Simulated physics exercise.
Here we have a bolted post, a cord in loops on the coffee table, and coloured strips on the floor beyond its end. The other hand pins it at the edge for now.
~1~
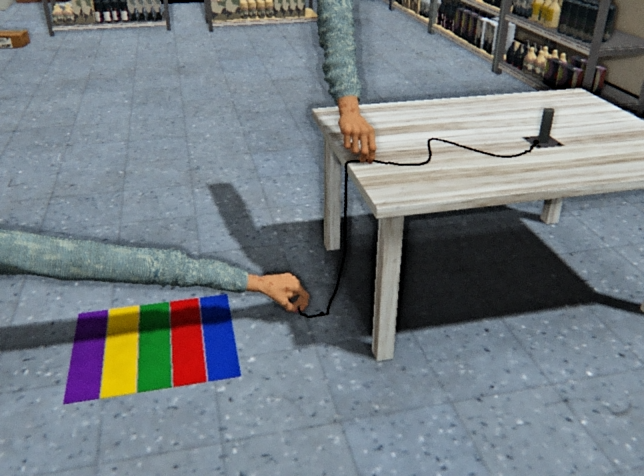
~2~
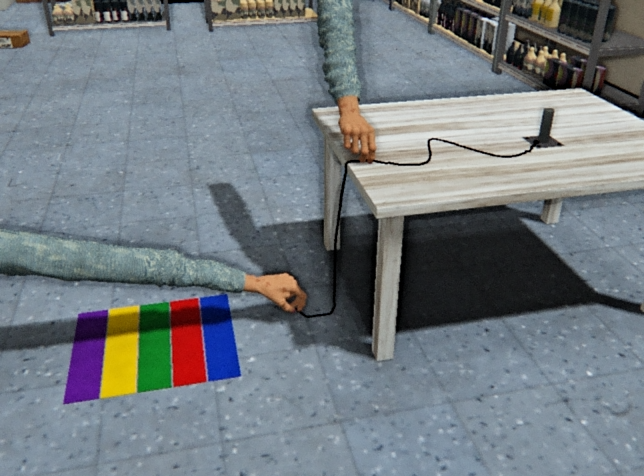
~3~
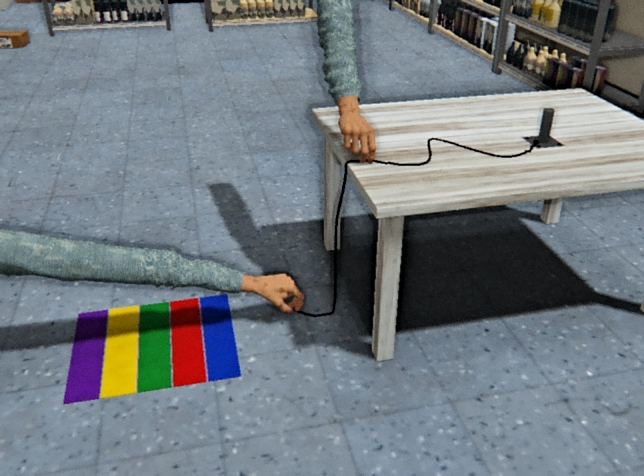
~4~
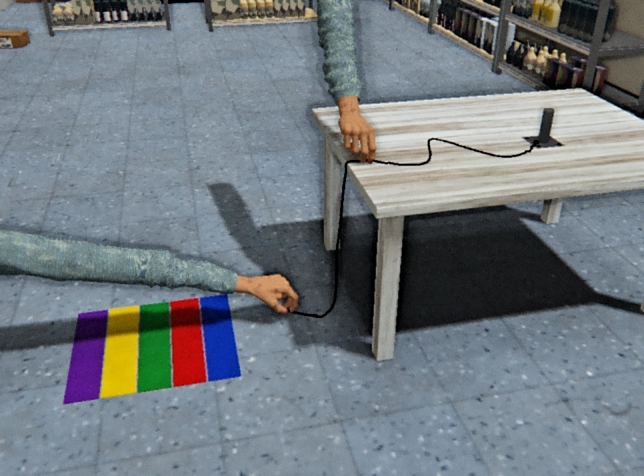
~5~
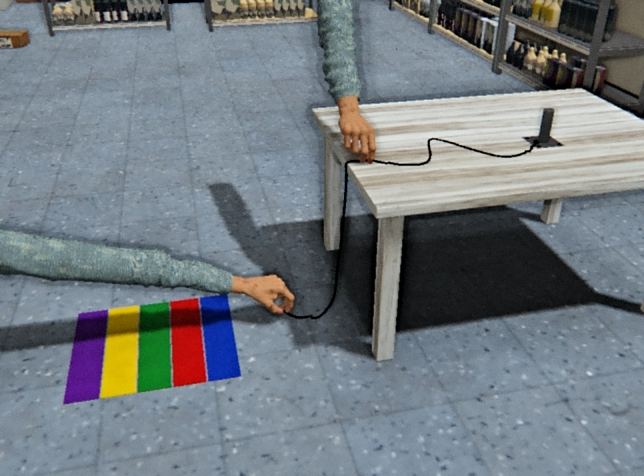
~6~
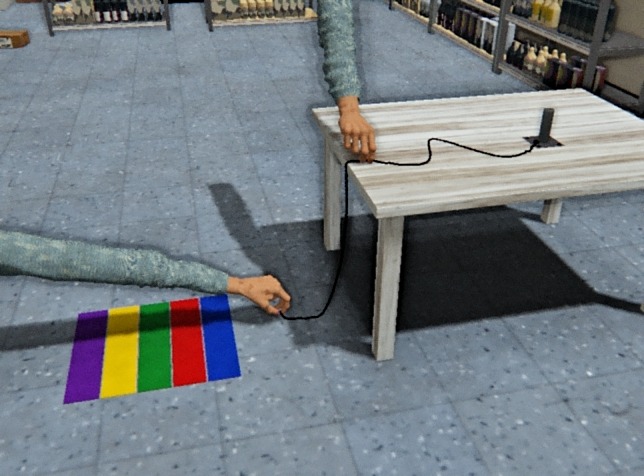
In a shop with stocked shelves, one hand pinned a black cord at a pale wooden table's edge while another, low by the floor, drew its end slightly left toward some coloured strips.
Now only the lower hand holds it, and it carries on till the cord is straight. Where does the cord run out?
Over purple.
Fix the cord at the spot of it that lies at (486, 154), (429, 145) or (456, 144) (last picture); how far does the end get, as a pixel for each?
The places are (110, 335), (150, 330) and (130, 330).
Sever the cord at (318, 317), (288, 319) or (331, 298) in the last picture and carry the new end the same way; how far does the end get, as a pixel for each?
Near (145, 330), (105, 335) and (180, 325).
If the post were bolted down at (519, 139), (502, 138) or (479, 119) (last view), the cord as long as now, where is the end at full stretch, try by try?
The places are (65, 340), (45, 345) and (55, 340).
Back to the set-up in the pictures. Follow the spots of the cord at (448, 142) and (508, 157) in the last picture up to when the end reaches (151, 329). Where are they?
About (419, 151), and the other about (480, 145).
Early on, end near (151, 329); over green.
Midway, end near (109, 335); over yellow.
At the end of the slack, end near (85, 338); over purple. The end stops over the purple strip.
